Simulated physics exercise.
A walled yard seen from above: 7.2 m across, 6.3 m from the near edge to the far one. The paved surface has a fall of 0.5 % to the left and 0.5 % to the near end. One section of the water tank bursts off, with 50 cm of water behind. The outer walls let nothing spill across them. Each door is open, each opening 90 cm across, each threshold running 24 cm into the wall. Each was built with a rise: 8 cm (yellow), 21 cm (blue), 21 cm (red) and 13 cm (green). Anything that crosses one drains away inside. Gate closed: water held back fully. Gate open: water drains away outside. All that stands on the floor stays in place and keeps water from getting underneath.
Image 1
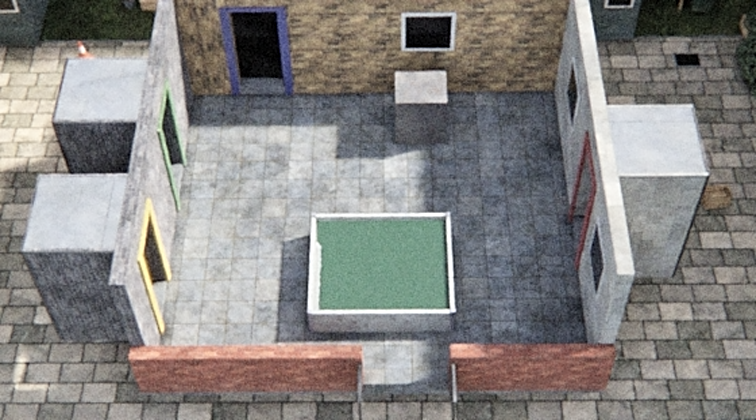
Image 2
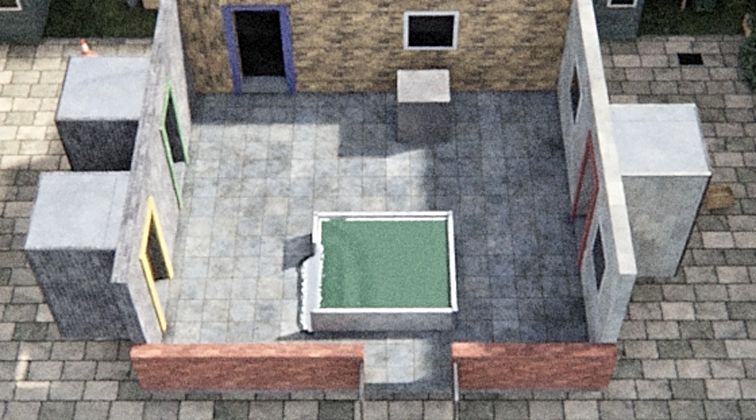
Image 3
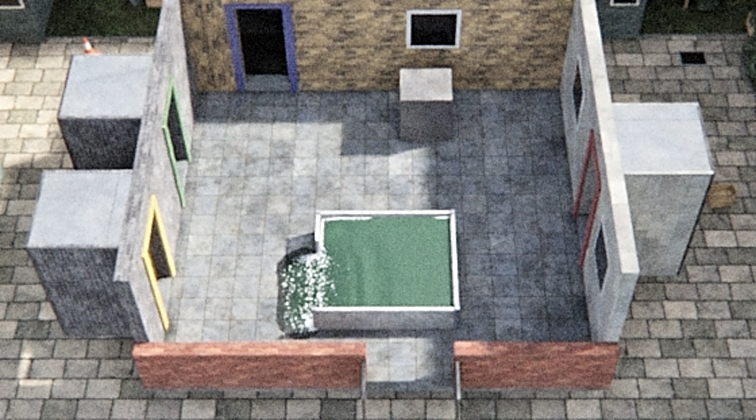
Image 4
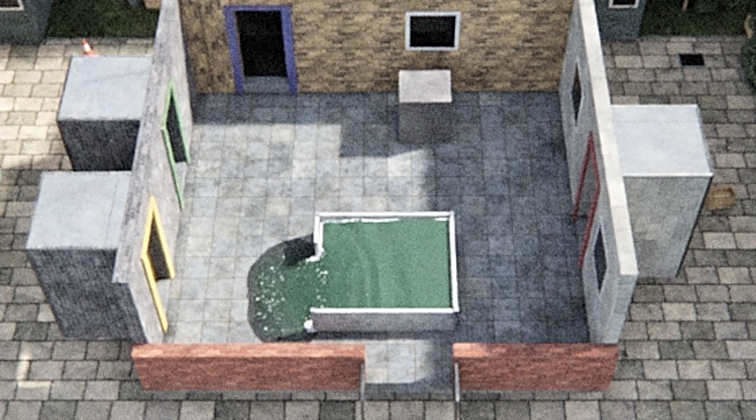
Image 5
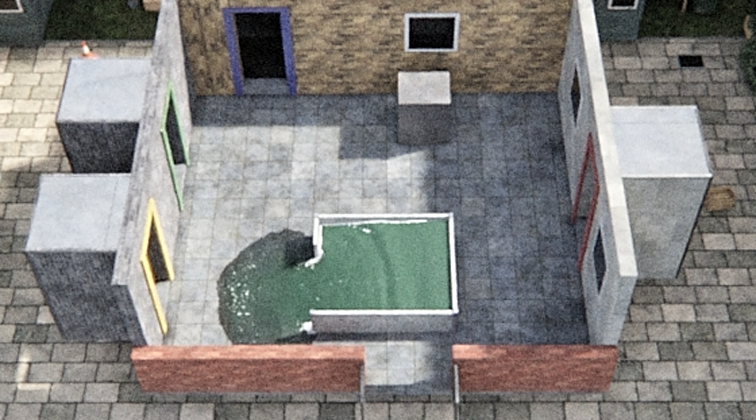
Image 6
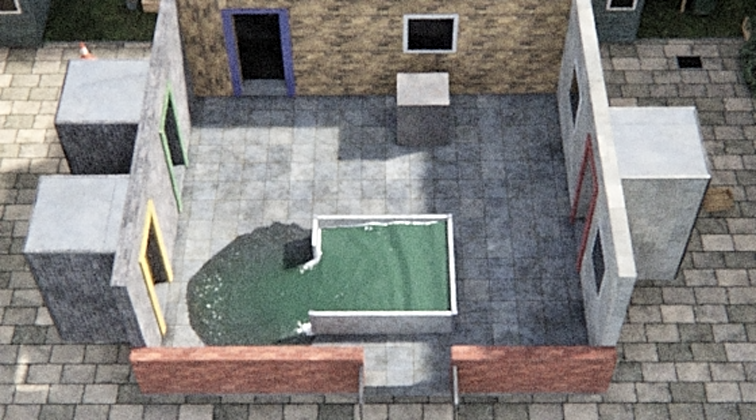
Green water burst out through the left side of a white-rimmed tank in a walled yard, splashed onto the grey paving, then spread leftward in a widening, rounded dark puddle.
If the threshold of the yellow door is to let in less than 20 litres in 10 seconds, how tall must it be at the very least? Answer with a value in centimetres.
At the very least, close to 25 cm.
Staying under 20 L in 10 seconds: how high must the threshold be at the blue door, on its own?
Blue would need about 7.0 cm on its own.
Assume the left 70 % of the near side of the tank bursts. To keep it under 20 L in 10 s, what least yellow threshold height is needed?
It needs to be about 14.0 cm high.
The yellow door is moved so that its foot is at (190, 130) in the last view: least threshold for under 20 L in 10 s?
9.0 cm.
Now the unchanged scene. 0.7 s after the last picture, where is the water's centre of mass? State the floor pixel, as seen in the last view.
It lies near (344, 289) in the last picture.
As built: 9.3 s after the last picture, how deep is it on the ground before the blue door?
It stands about 7.0 centimetres deep.
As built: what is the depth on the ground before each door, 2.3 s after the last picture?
In cm: Yellow 26, blue 0, red 0, green 8.
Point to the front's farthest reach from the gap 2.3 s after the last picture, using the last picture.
The farthest wet point is roughly at (194, 109) in the last view.
Then, 0.7 s after the last picture water covers 20 % of the floor, deepest (26 cm) near (157, 374); 16 cm at the yellow door, 36 litres in over its 8 cm threshold.
Then, 2.3 s after the last picture water covers 25 % of the floor, deepest (29 cm) near (169, 292); 26 cm at the yellow door, 228 litres in over its 8 cm threshold.
Then, 9.3 s after the last picture water covers 75 % of the floor, deepest (9 cm) near (157, 374); 8 cm at the yellow door, 397 litres in over its 8 cm threshold.
At the yellow door as built, the water peaked near 29 cm, 1.9 s after the last picture.
With a threshold of 21 cm, 56 litres would have come in within the 10 s; with 28 cm, 6 litres. So under 20 litres takes about 25 cm.
